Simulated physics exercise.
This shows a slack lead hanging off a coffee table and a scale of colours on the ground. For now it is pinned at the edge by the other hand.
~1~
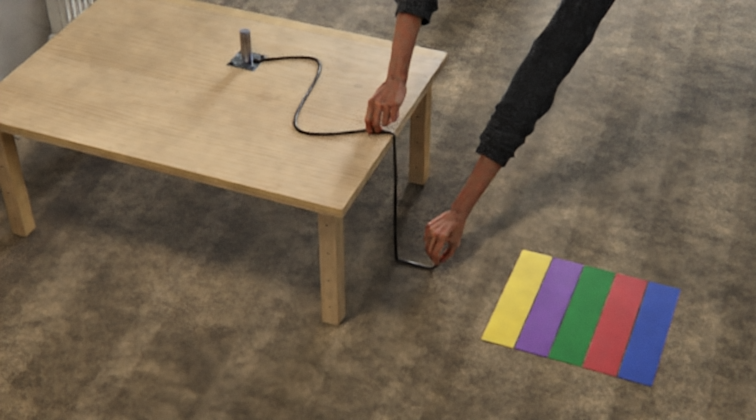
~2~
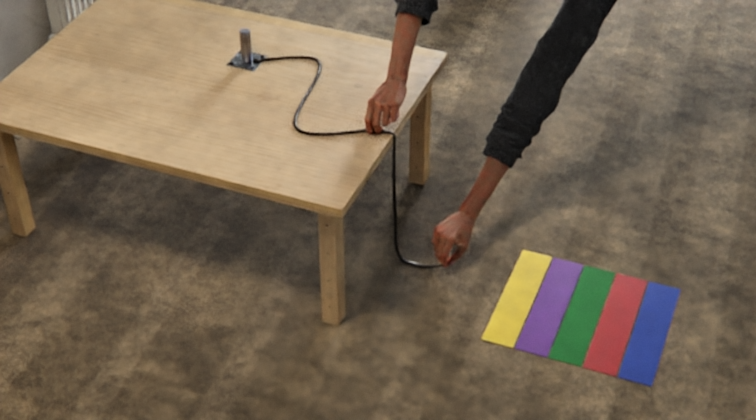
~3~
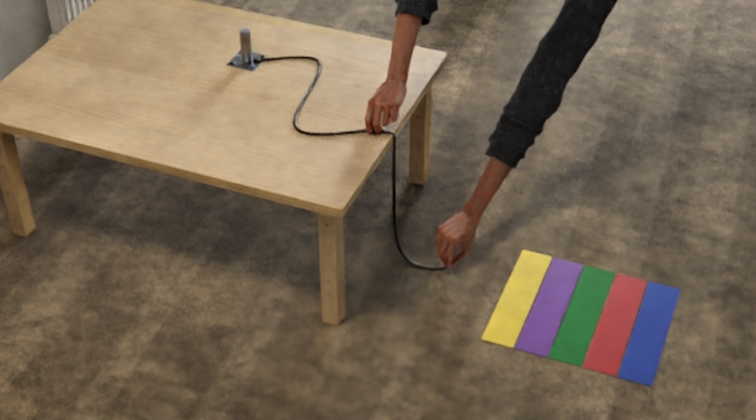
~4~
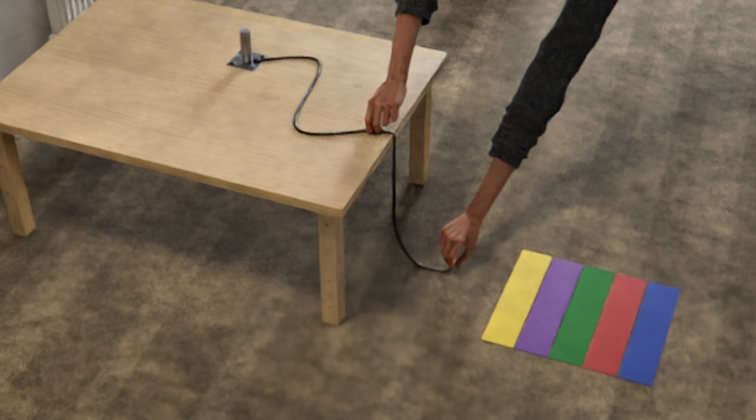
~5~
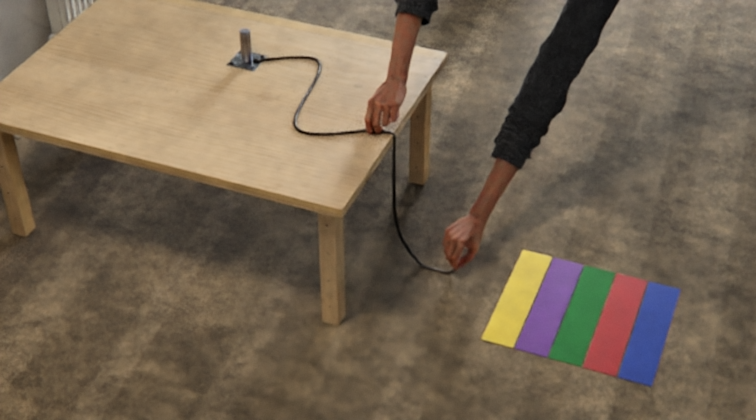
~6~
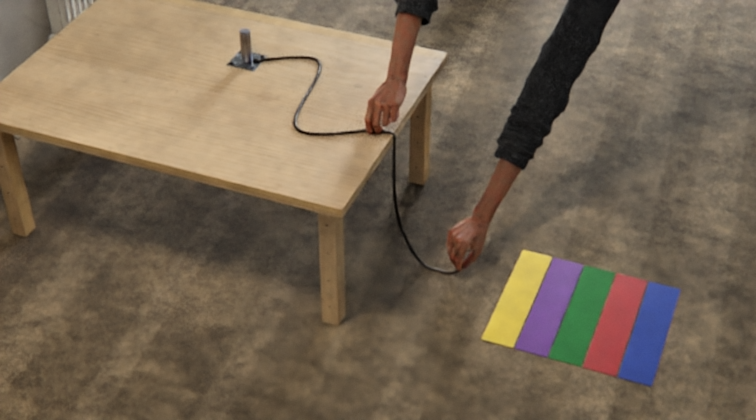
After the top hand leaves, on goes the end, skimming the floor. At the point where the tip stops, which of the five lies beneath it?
The blue strip lies beneath it.
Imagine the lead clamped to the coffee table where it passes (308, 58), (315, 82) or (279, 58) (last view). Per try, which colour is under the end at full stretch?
The colour under the end would be blue in the first try, red in the second and blue in the third.
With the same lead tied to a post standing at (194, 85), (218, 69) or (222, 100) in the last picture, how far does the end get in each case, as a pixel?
The first try gives about (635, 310), the second about (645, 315) and the third about (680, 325).
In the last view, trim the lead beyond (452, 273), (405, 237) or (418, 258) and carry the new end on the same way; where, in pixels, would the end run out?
In order, it ends up near (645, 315), (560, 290) and (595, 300).
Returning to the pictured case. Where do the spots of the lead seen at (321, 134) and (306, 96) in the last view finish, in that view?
First point (432, 143), second point (361, 104).
Soon after, end near (607, 305); over red.
Then, end near (641, 314); over blue.
At full stretch, end near (663, 319); over blue. It gets as far as the blue strip.
